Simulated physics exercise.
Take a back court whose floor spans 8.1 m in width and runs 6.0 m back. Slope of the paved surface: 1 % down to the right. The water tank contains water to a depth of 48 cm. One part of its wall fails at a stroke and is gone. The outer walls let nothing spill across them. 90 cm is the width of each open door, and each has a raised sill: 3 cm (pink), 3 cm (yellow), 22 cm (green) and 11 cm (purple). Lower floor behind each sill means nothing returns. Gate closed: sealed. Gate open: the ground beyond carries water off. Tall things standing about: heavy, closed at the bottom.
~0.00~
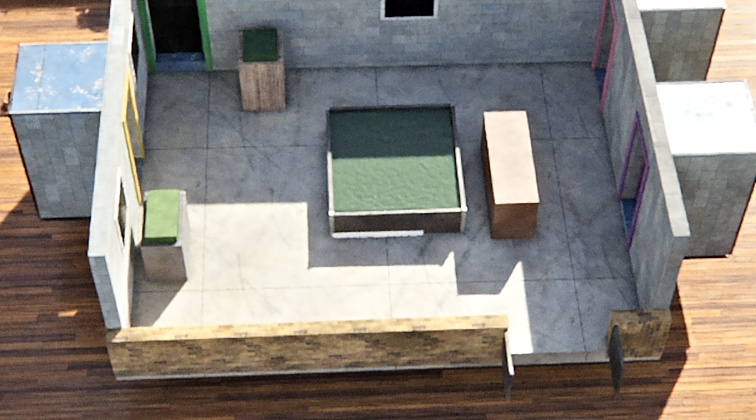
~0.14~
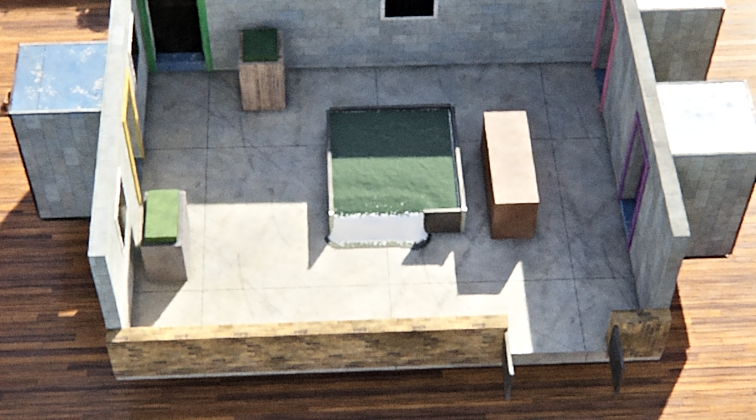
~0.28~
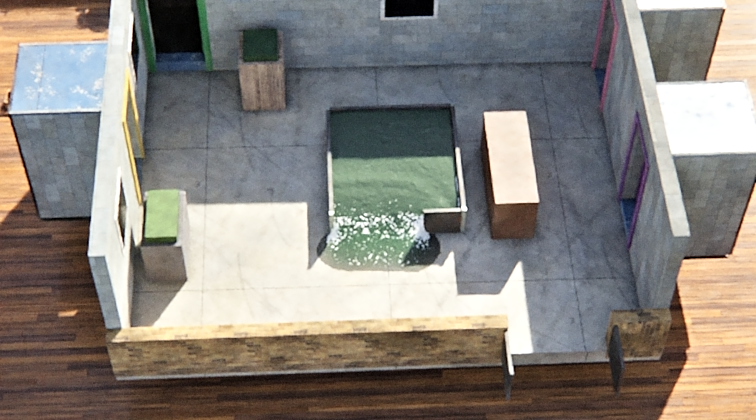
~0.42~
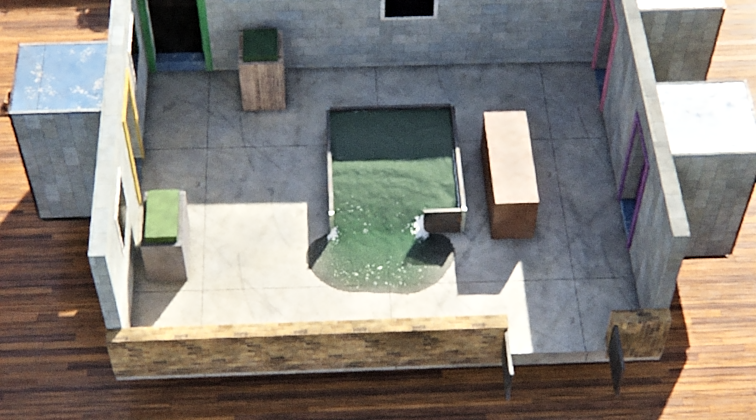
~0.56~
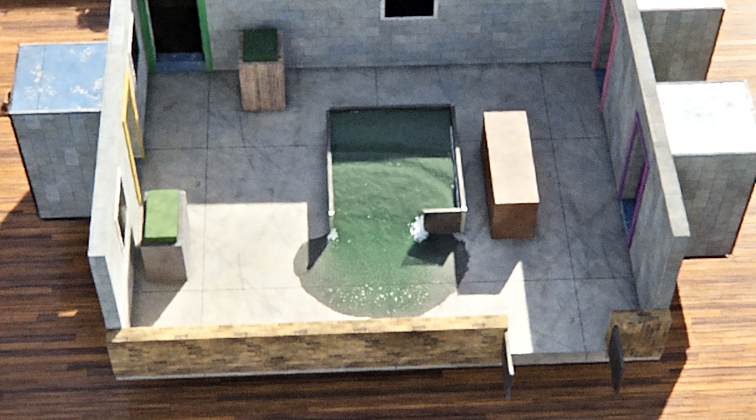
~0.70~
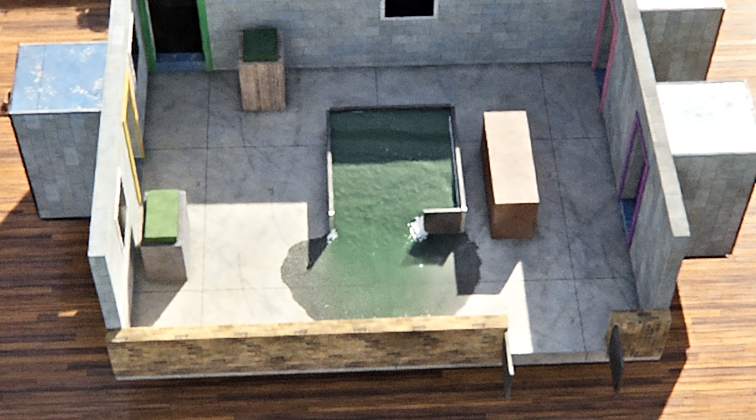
Green water sits level in a square tank in a grey-walled court, until most of the tank's front wall vanishes. The water pours through the gap in a froth of white, then spreads forward across the pale floor in a widening rounded sheet, reaching the low tan front wall.
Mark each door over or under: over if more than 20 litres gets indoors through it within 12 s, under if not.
Pink door: Over, yellow door: Under, green door: Under, purple door: Under.
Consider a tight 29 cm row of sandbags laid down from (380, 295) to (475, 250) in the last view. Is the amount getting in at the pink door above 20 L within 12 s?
Pink: Within it.
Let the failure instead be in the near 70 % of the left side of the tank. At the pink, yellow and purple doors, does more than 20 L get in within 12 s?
At pink the amount is beneath the mark, at yellow it is higher than the mark, and at purple it is beneath the mark.
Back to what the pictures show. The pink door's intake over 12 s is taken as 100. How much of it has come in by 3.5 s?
0 per cent, roughly.
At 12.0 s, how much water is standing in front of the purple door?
Roughly 6.0 centimetres.
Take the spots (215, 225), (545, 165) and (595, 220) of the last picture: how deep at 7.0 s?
Spot by spot: Some 4, 3, then 7 cm.
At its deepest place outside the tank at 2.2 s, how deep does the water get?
Up to near 30 cm.
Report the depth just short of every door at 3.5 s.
You'd get pink at 0 cm, yellow at 0 cm, green at 0 cm, and purple at 2 cm.
After 1.4 s water covers 15 % of the floor and is deepest (30 cm) near (373, 345); pink door not reached, yellow door not reached, green door not reached, purple door not reached.
After 2.2 s water covers 25 % of the floor and is deepest (30 cm) near (372, 335); pink door not reached, yellow door not reached, green door not reached, purple door not reached.
After 3.5 s water covers 35 % of the floor and is deepest (25 cm) near (142, 352); pink door not reached, yellow door not reached, green door not reached, purple door not reached.
After 7.0 s water covers 80 % of the floor and is deepest (14 cm) near (292, 347); pink door 3 cm at the sill, 0 L in, yellow door 2 cm at the sill, 0 L in, green door 4 cm at the sill, 0 L in, purple door 8 cm at the sill, 0 L in.
After 12.0 s water covers 95 % of the floor and is deepest (8 cm) near (635, 336); pink door 8 cm at the sill, 47 L in, yellow door 3 cm at the sill, 1 L in, green door 5 cm at the sill, 0 L in, purple door 6 cm at the sill, 0 L in.
